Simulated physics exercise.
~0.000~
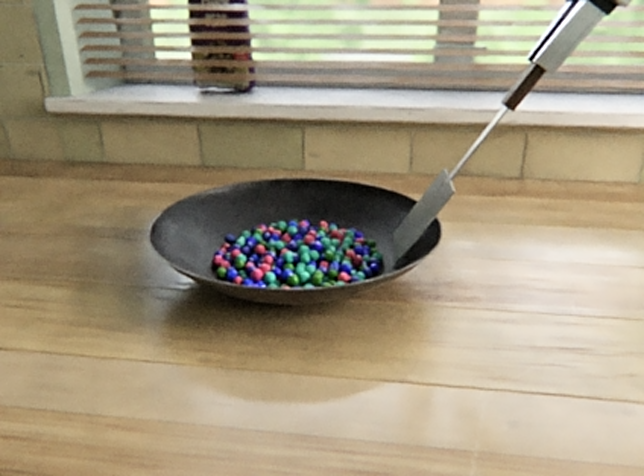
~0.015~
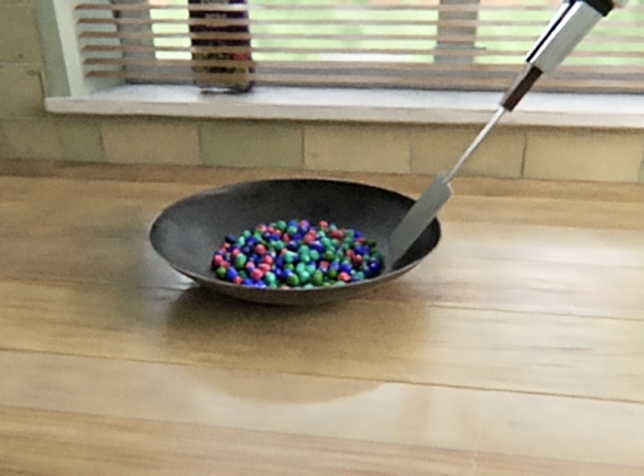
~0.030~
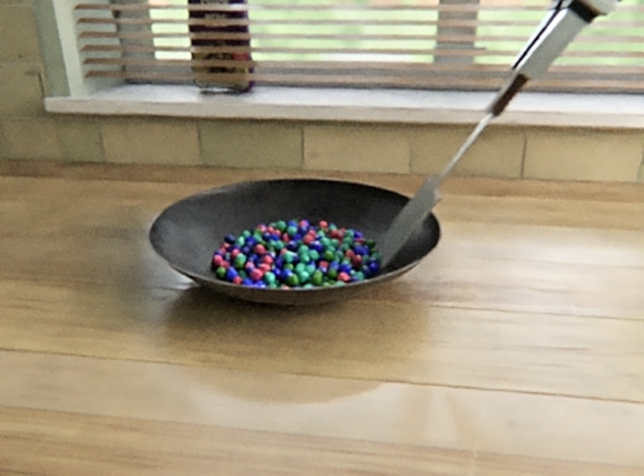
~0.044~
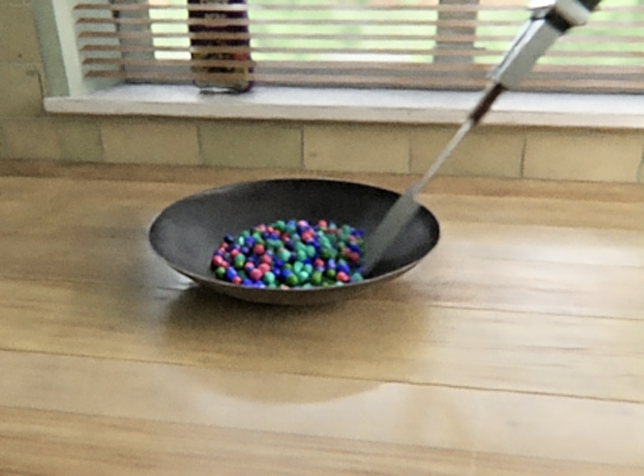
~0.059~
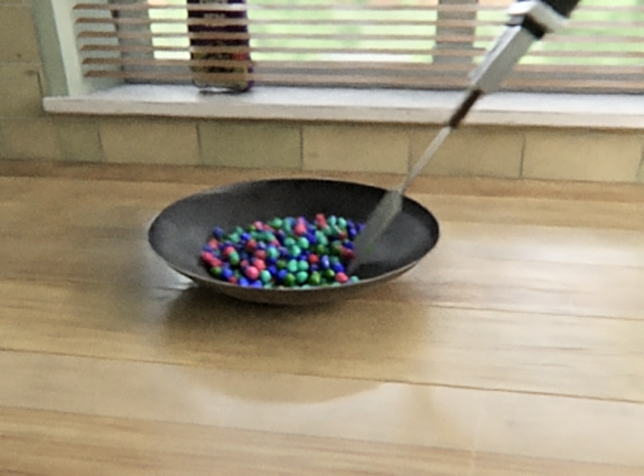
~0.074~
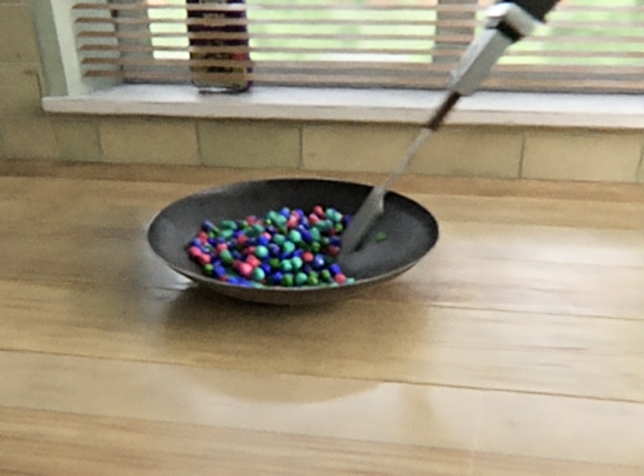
A robot arm slides a turner leftward through colourful round sweets in a dark wok.
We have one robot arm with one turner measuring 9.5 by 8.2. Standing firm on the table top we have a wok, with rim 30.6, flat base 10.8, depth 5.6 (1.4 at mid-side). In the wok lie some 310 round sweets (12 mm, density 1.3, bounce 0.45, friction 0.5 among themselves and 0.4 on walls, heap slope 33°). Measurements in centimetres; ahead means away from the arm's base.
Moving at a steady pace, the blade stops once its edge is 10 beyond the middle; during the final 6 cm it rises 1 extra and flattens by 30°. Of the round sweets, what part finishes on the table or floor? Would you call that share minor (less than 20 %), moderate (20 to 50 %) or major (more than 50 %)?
I would call it moderate.
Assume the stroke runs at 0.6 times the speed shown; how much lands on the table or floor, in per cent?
Around 15 percent would finish on the table or floor.
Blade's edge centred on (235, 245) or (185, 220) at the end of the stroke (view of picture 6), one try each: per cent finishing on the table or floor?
Estimates, in order: 10 % and 45 %.
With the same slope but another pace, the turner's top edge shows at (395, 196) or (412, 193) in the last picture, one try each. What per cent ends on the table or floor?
That comes to some 20 and some 5 percent, in that order.
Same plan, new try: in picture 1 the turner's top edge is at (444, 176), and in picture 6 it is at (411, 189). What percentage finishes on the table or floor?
I'd put it at roughly 5 per cent.
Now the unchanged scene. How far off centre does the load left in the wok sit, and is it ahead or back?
The balance point lies close to 4.5 cm ahead.
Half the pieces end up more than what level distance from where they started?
Near 9 cm, measured level.
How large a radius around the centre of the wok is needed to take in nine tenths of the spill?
That distance is around 45 cm.
After 0.11 s, sloping 58°, highest piece 7 above the table; 313 in the wok.
After 0.15 s, sloping 51°, highest piece 8 above the table; 313 in the wok.
After 0.36 s, sloping 28°, highest piece 8 above the table; 212 in the wok, 61 on the table or floor, 40 on the blade or in flight.
After 1.41 s, sloping 28°, highest piece 5 above the table; 211 in the wok, 102 on the table or floor.
At rest, 211 in the wok, 102 on the table or floor. That is 33 % on the table or floor.
